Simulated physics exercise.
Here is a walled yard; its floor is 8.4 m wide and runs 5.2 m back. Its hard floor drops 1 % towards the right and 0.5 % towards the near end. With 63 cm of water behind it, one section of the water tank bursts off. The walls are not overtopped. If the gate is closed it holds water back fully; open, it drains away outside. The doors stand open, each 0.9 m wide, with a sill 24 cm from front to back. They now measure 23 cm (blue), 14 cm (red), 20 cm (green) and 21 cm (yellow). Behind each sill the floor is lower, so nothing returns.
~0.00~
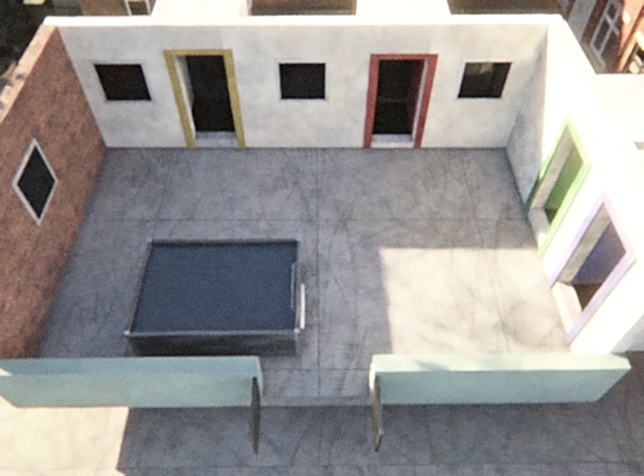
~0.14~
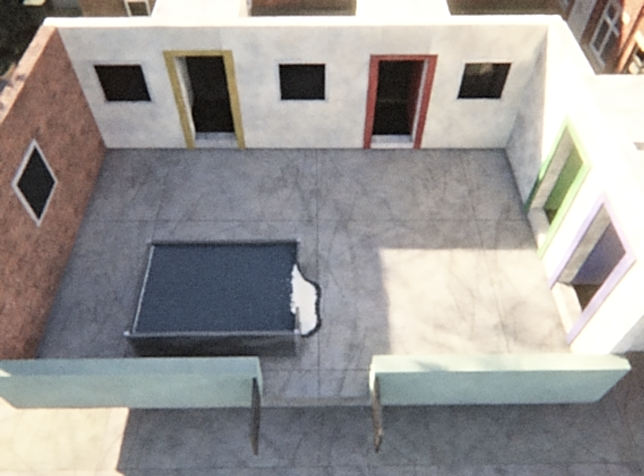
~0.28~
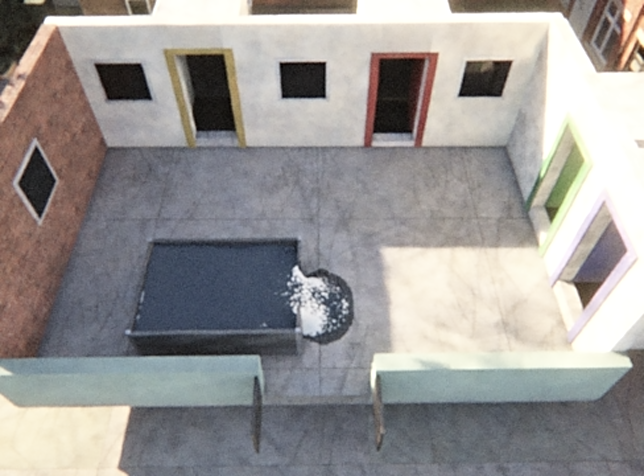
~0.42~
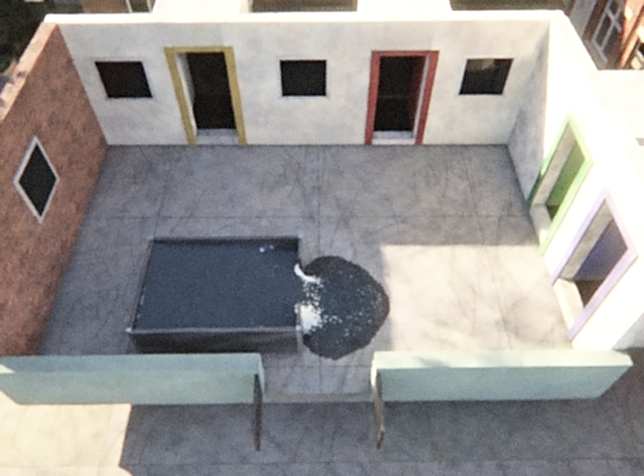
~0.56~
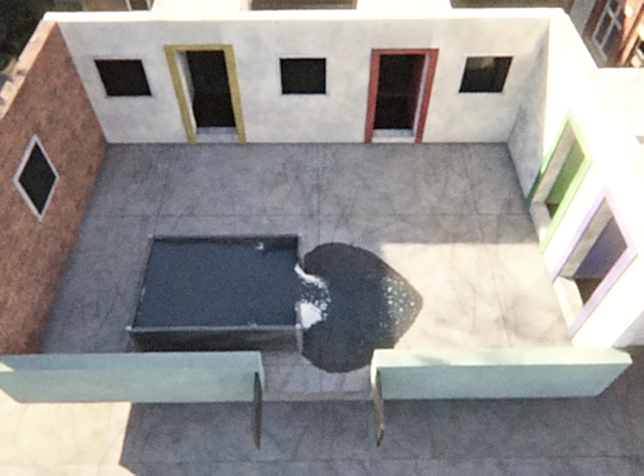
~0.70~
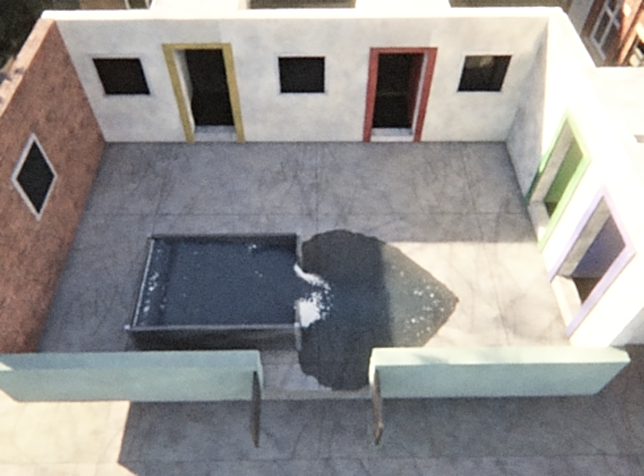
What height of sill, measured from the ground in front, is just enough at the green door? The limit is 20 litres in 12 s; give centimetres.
Close to 13 cm is just enough.
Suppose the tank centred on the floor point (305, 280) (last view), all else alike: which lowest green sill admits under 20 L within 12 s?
Some 17 cm.
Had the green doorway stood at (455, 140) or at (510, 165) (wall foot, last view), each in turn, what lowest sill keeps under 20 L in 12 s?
About 14.0 and 14.5 cm.
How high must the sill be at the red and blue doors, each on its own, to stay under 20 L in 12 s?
About 6.5 cm at red and 19 cm at blue.
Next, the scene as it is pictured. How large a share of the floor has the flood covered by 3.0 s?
Near 40 per cent is wet.
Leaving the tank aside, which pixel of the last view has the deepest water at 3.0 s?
Around (571, 361).
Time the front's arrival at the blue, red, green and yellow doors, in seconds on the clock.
Arrival: Blue 1.2 s, red 4.0 s, green 1.8 s, yellow 7.0 s.
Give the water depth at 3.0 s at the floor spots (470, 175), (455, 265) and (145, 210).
Roughly 2, 3 and 0 cm, in turn.
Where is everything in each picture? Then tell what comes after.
Still water, 63 cm deep, in the water tank at (219, 286); the green door at (552, 195) is dry, in the first frame.
Water pours out at (297, 299) and has run 0.3 m, to (315, 328); about 9 cm deep outside, 63 cm at the back, in the second frame.
Water pours out at (298, 299) and has run 0.8 m, to (349, 317); about 10 cm deep outside, 63 cm at the back, in the third frame.
Water pours out at (299, 297) and has run 1.4 m, to (385, 302); about 6 cm deep outside, 63 cm at the back, in the fourth frame.
The front is at (417, 303), 2.0 m from the gap at (299, 295); 3.1 m2 of floor is wet, 63 cm left at the back, in the fifth frame.
Water pours out at (297, 294) and has run 2.5 m, to (449, 305); about 4 cm deep outside, 57 cm at the back; the green door at (552, 189), 4.6 m from the gap, is still 2.3 m from the nearest water, in the sixth frame.
After 1.4 s water covers 30 % of the floor, deepest (40 cm) near (304, 302); it has not reached the green door.
After 3.0 s water covers 40 % of the floor, deepest (32 cm) near (571, 361); 17 cm at the green door, 0 litres in over its 20 cm sill.
After 12.0 s water covers 90 % of the floor, deepest (14 cm) near (575, 372); 10 cm at the green door, 0 litres in over its 20 cm sill.
At the green door as built, the water arrived by 1.8 s and peaked near 19 cm at 2.6 s.
Run again over the same 12 s with other heights there, 27 litres in over 12 cm, 12 litres over 14 cm. The limit of 20 litres is kept from about 13 cm up.
